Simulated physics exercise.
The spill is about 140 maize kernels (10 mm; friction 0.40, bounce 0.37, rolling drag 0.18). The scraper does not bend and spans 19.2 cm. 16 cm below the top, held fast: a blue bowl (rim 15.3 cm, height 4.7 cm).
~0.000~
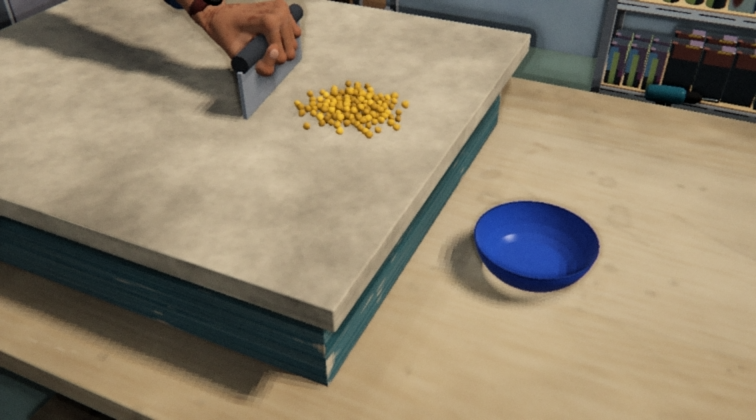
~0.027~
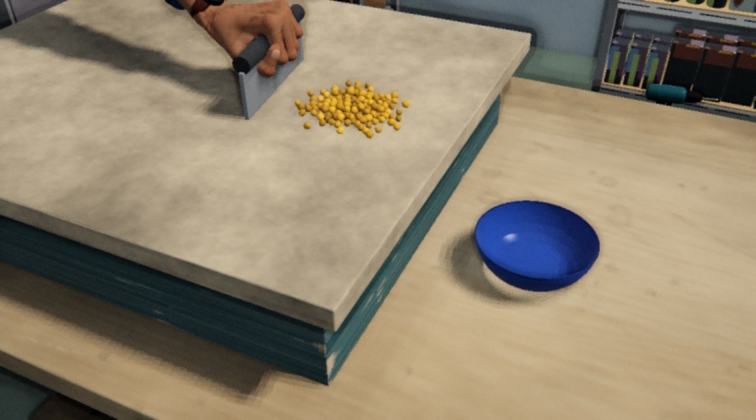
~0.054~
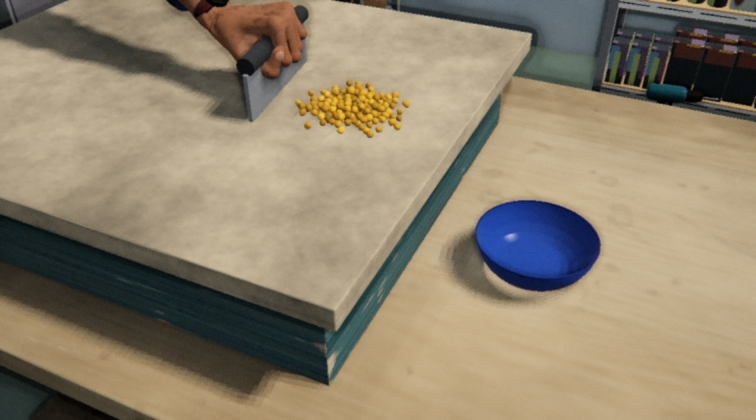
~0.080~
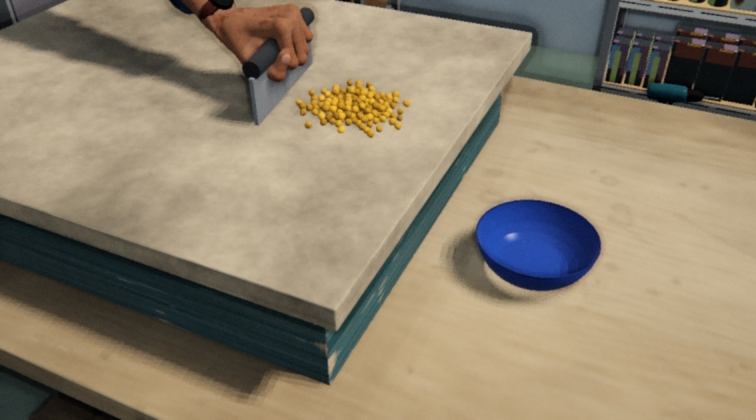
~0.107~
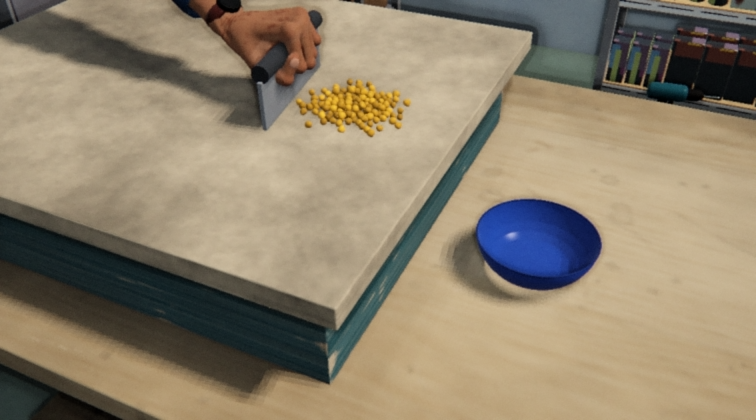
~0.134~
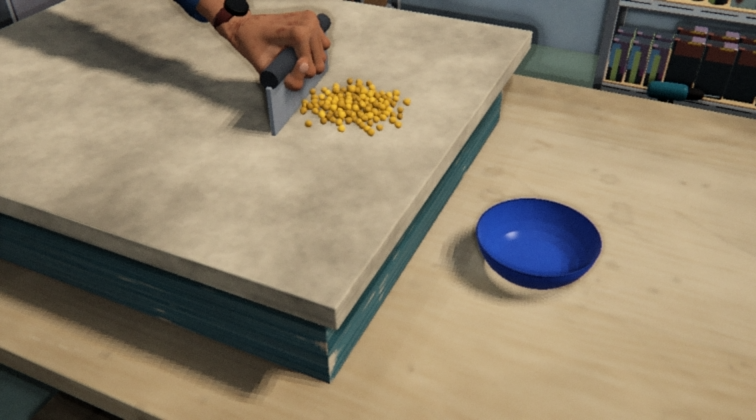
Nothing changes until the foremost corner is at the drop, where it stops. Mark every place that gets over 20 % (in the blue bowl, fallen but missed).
In the blue bowl: Above; fallen but missed: Above.
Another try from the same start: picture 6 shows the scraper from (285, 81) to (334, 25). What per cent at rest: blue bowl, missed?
Blue bowl 10, missed 60.
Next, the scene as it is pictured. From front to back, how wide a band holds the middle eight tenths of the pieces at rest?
Some 22 cm.
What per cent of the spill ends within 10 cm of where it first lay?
Roughly 20 per cent.
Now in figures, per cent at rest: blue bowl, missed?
Blue bowl 25; missed 40.
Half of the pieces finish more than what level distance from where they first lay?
Some 24 cm.
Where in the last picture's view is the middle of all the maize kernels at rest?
Near (498, 247).
Then, at 0.33 s, scraper 20 cm from its start, spill 17 cm wide; still on top 100 %.
Then, at 0.52 s, scraper 28 cm from its start, spill 23 cm wide; blue bowl 5 %, off the edge, not caught 40 %, still on top 55 %.
Then, at 0.69 s, scraper 28 cm from its start, spill 26 cm wide; blue bowl 25 %, off the edge, not caught 40 %, still on top 35 %.
In the end, at 1.3 s, blue bowl 25 %, fallen but missed 40 %, still on top 30 %.
